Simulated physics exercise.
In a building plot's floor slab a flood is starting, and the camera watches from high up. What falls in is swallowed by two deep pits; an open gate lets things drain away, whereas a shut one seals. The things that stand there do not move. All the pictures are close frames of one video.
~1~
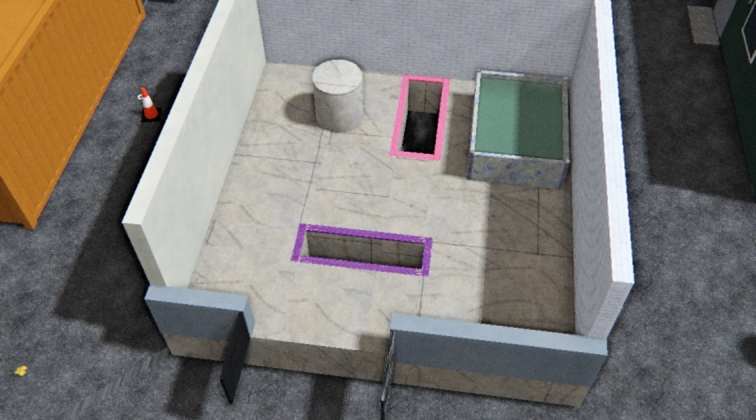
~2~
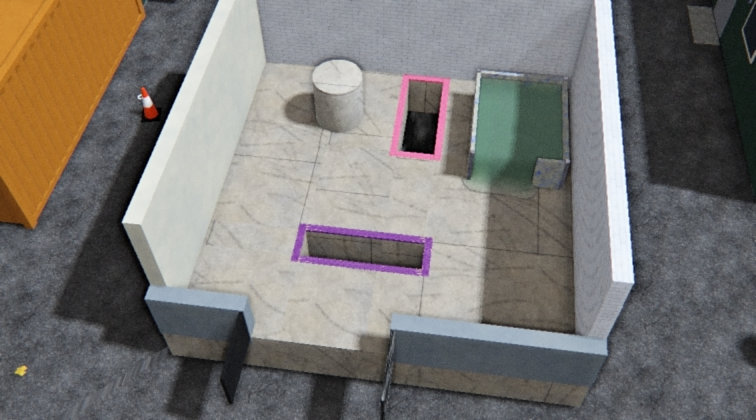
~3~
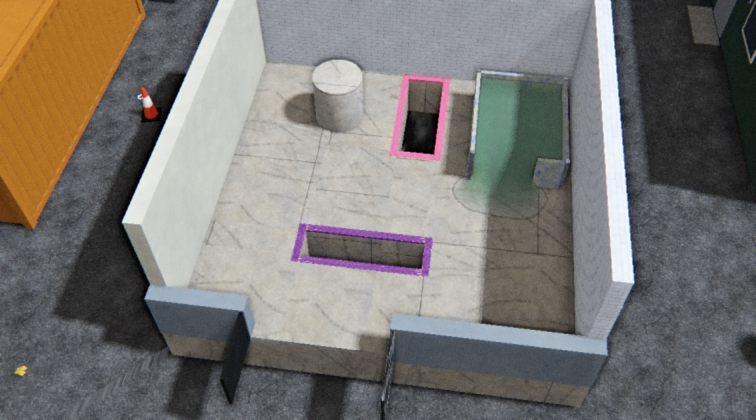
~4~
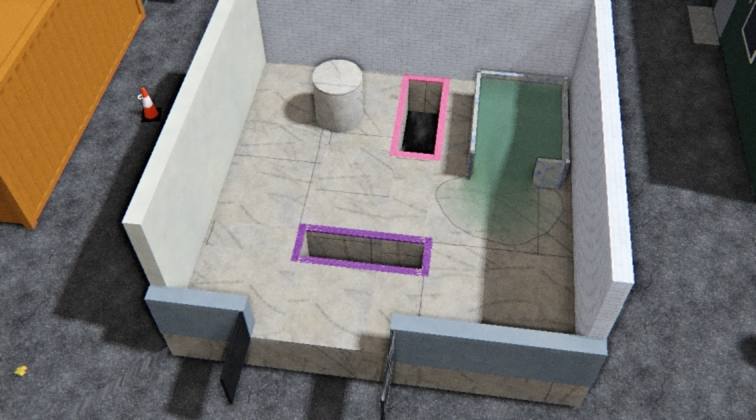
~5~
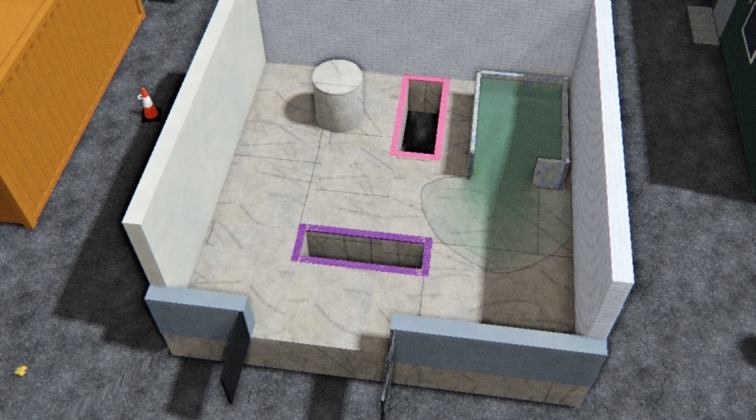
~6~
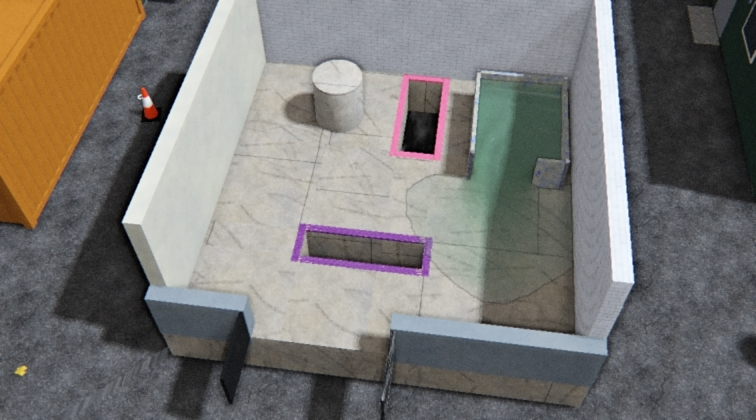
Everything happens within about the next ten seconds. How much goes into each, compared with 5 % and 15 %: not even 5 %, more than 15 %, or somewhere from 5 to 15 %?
Result: The gate will receive a cut lying in the five-to-fifteen per cent band; the purple pit will receive a cut exceeding fifteen per cent; the pink pit will receive a cut falling short of five per cent.
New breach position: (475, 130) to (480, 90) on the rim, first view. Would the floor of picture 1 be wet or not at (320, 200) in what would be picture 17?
Check at the given point: Inundated.
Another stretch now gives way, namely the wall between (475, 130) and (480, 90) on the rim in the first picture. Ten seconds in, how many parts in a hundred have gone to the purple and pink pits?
Purple 2 %, pink 80 %.
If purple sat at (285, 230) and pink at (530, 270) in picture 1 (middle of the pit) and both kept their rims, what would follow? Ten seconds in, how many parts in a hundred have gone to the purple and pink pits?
The purple pit receives 8 per cent and the pink pit 45 per cent.
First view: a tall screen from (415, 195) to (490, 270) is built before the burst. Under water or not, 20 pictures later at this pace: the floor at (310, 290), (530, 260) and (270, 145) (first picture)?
Result in the order given: Drowned, drowned, unaffected.
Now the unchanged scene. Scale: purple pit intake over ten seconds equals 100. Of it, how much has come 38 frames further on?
Approximately 70 in a hundred, I reckon.
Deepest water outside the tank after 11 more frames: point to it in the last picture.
Around (552, 358).
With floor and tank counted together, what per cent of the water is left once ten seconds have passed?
That comes to around 54 in a hundred.
A moment on, water covers 30 % of the floor; the gate 0 %, the purple pit 2 %, the pink pit 0 %.
Next, water covers 30 % of the floor; the gate 1 %, the purple pit 6 %, the pink pit 0 %.
Then, water covers 40 % of the floor; the gate 4 %, the purple pit 11 %, the pink pit 0 %.
Later, water covers 50 % of the floor; the gate 8 %, the purple pit 24 %, the pink pit 0 %.
In the end, water covers 75 % of the floor; the gate 12 %, the purple pit 35 %, the pink pit 0 %.
